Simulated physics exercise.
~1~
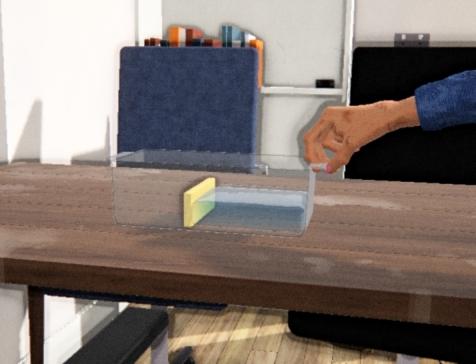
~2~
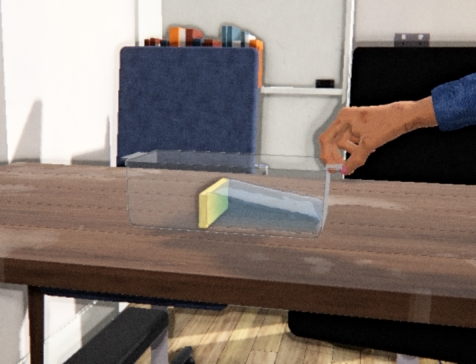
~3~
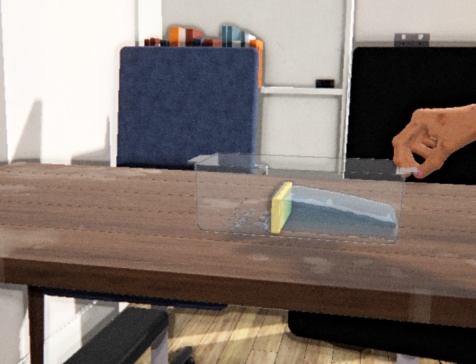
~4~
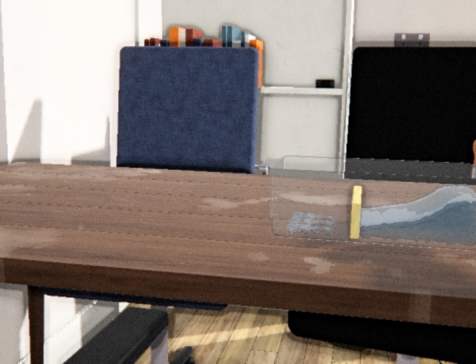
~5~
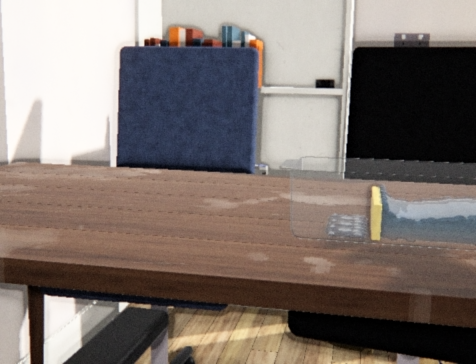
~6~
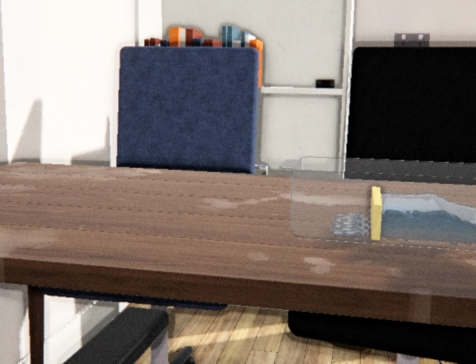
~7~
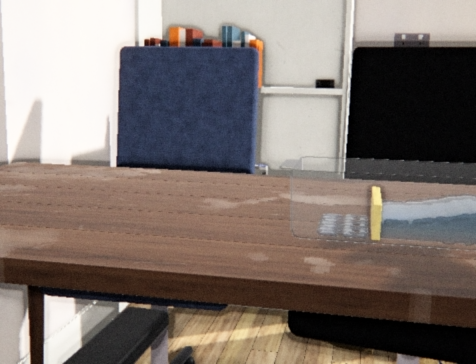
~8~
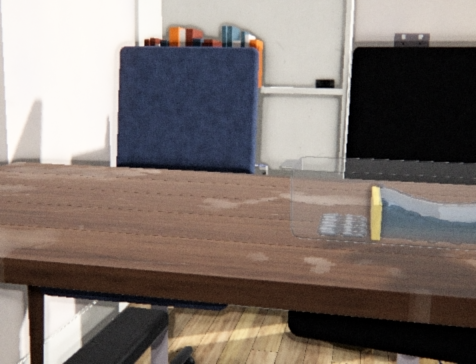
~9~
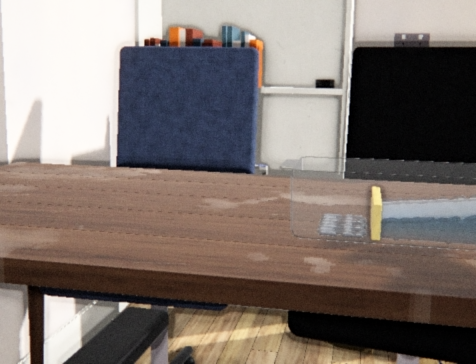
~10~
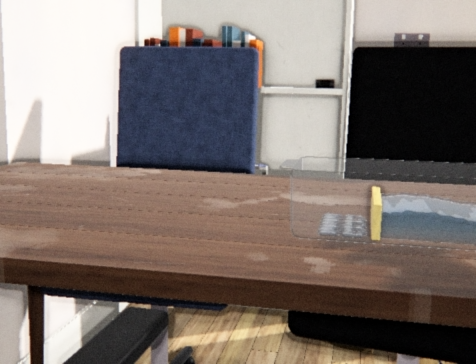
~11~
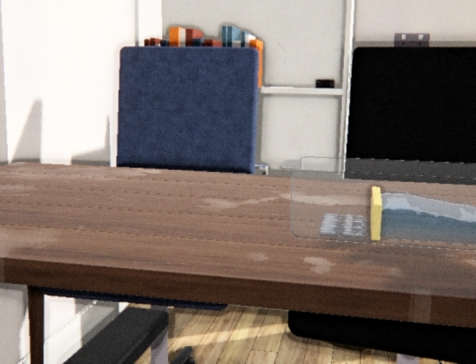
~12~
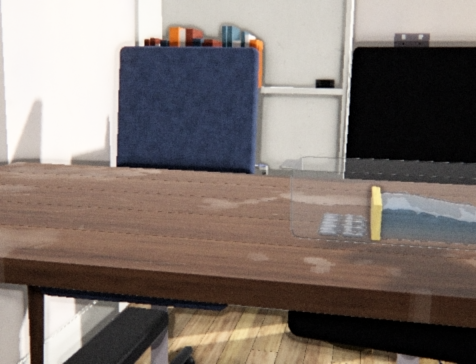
Hand pulling clear tub right along table, water sloshing and a little passing the yellow divider, tub stopping partly out of view.
